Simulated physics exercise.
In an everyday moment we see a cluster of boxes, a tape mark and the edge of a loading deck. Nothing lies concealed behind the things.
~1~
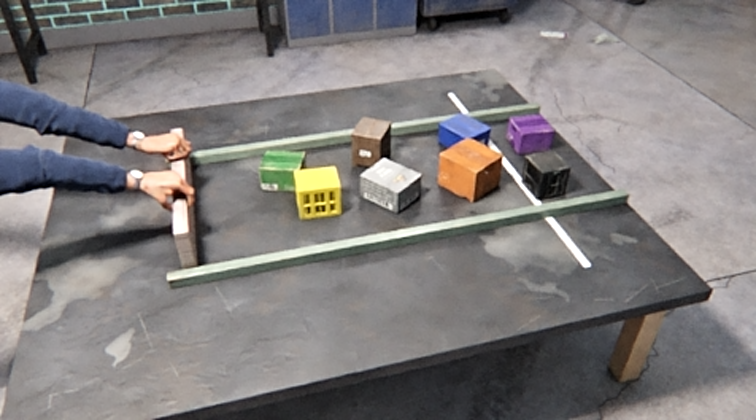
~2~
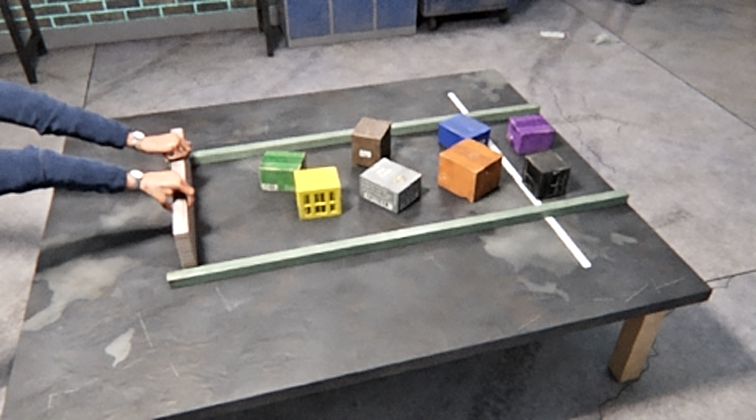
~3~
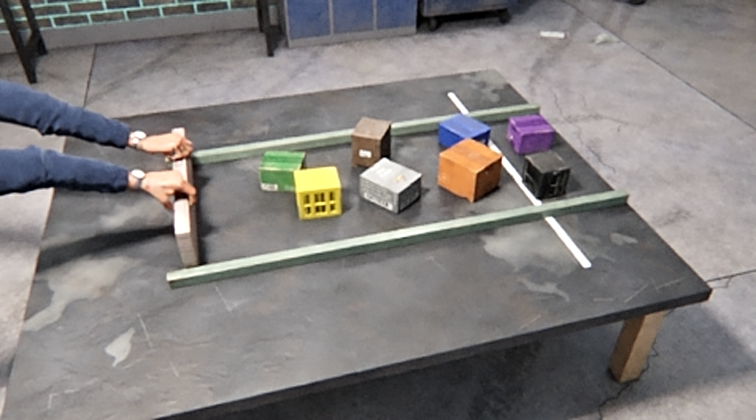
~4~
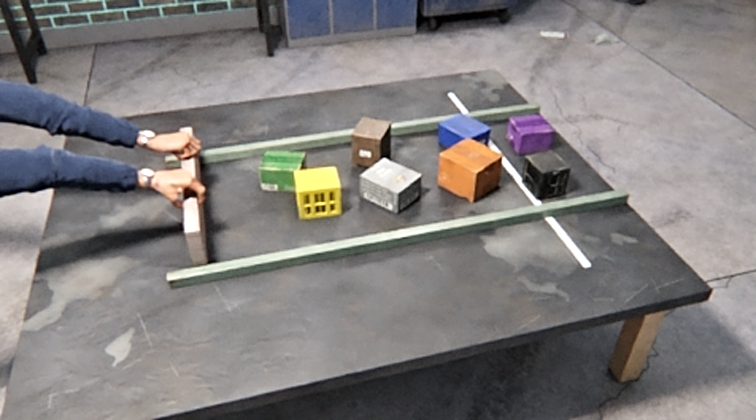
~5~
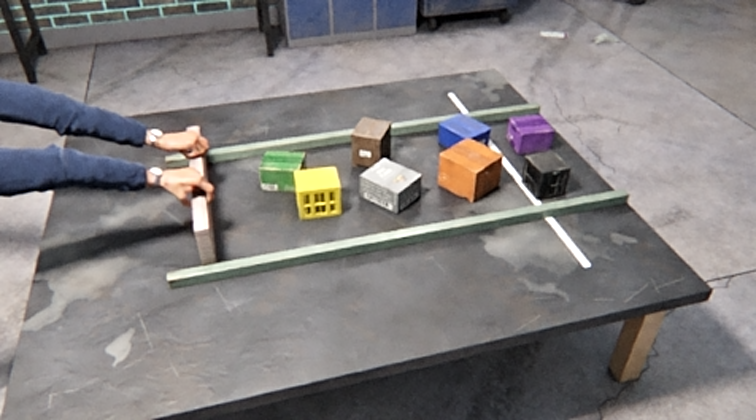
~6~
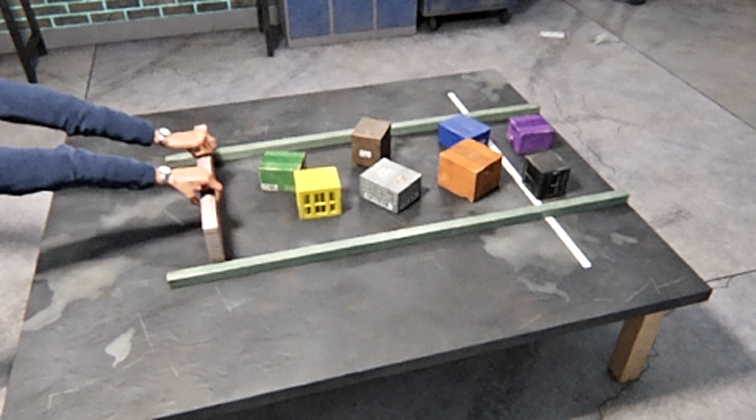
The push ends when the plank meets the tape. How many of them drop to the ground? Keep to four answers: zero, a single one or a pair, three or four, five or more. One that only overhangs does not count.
Three, maybe four go over.
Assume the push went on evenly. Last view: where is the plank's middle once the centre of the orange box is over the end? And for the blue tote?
Near (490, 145), then near (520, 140).
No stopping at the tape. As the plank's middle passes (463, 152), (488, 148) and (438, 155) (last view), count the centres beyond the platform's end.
1, 1 and 0.
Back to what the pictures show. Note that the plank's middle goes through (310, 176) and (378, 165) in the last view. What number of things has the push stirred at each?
The number moved is 2 and then 5.
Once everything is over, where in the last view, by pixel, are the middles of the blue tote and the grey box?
Blue tote at (549, 127), grey box at (576, 165).
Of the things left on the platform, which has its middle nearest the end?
The blue tote is the one.
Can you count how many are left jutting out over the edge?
I'd say 1 of them.
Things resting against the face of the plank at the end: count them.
Contact count: 2.
Soon after, none off yet; purple parcel at rest near (530, 134); black crate at rest near (545, 175); blue tote at rest near (464, 136).
In the end, the number that fall off is three or four; gone, orange box, black crate and purple parcel.
